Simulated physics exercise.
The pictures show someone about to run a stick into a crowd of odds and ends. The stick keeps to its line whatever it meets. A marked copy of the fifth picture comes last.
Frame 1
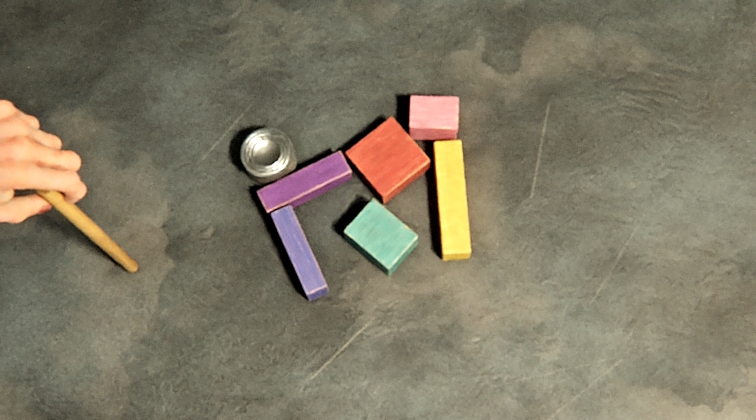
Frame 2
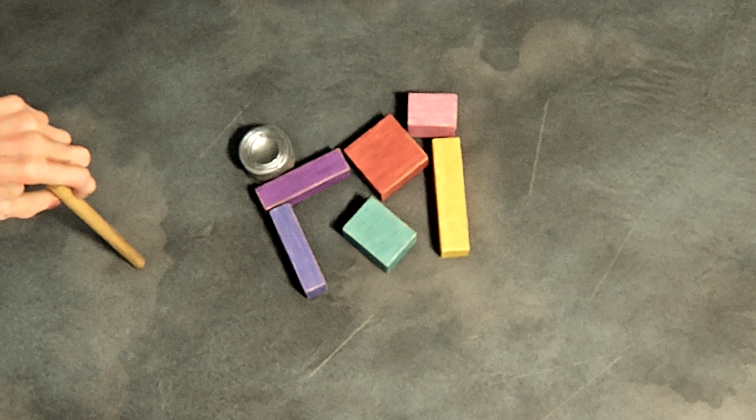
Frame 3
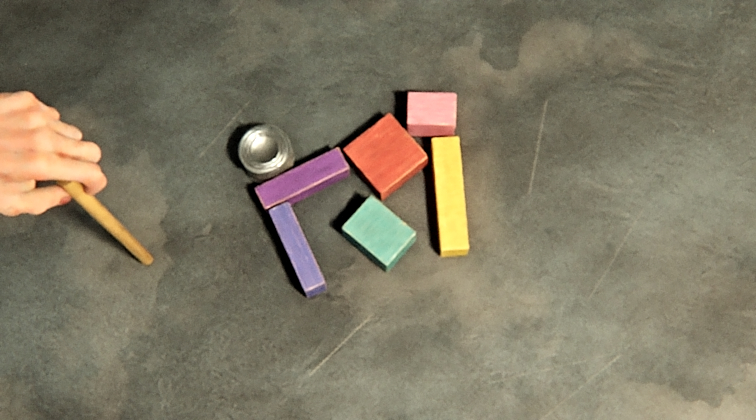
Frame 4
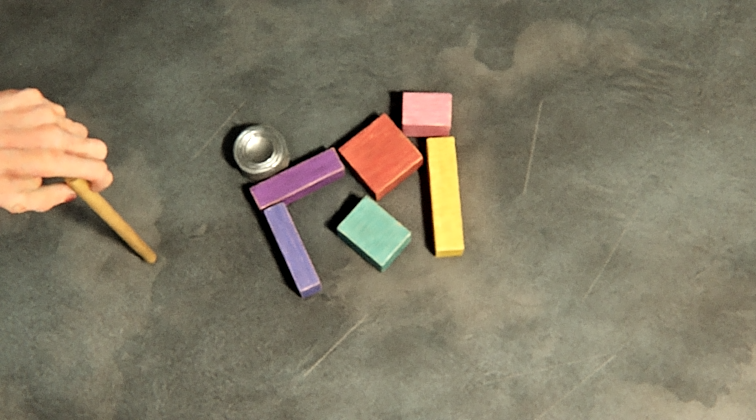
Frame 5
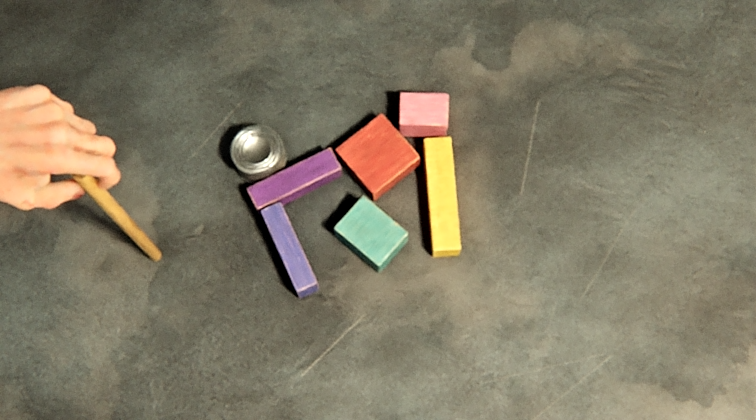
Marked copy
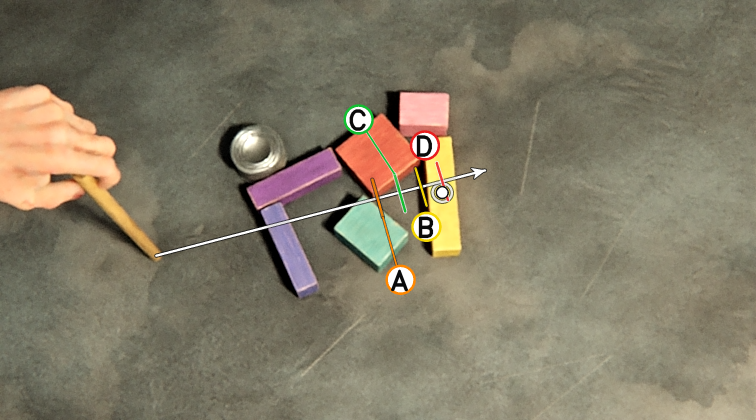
At first, a hand at the left holds a wooden stick slanting down toward the right, apart from a grey tin and a cluster of coloured blocks and bars. The hand then edges the stick slightly rightward, while the pieces keep their arrangement and the whole view drifts faintly.
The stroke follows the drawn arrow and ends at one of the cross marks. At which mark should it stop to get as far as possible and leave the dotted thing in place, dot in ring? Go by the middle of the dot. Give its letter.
Up to mark B.
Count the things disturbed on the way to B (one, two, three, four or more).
Four or more.
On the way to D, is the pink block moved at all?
By then, yes.
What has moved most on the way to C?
It is the blue bar.
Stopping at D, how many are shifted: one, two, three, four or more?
It has moved four or more.
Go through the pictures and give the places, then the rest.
The first frame shows blue bar (300, 253); red block (388, 160); grey tin (268, 158).
The second frame shows grey tin (267, 155); pink block (431, 116).
The third frame shows purple bar (303, 182); yellow bar (449, 197).
The fourth frame shows turquoise block (374, 235); blue bar (293, 250).
The fifth frame shows red block (378, 157); grey tin (258, 155); pink block (423, 115).
On the copy, A at (377, 199); B at (421, 187); C at (400, 193); D at (442, 181); the arrow from (156, 256) to (485, 170); the white dot at (442, 192).
On B. First, foot of the stick (253, 231).
Then, foot of the stick (348, 206); blue bar (317, 250); turquoise block (382, 240).
Finally, foot of the stick (421, 188); blue bar (317, 250); red block (394, 148); the dot is still in its ring.
By contrast, A keeps the dot in but is short; C keeps the dot in but is short; D shifts the dotted thing to (459, 196).
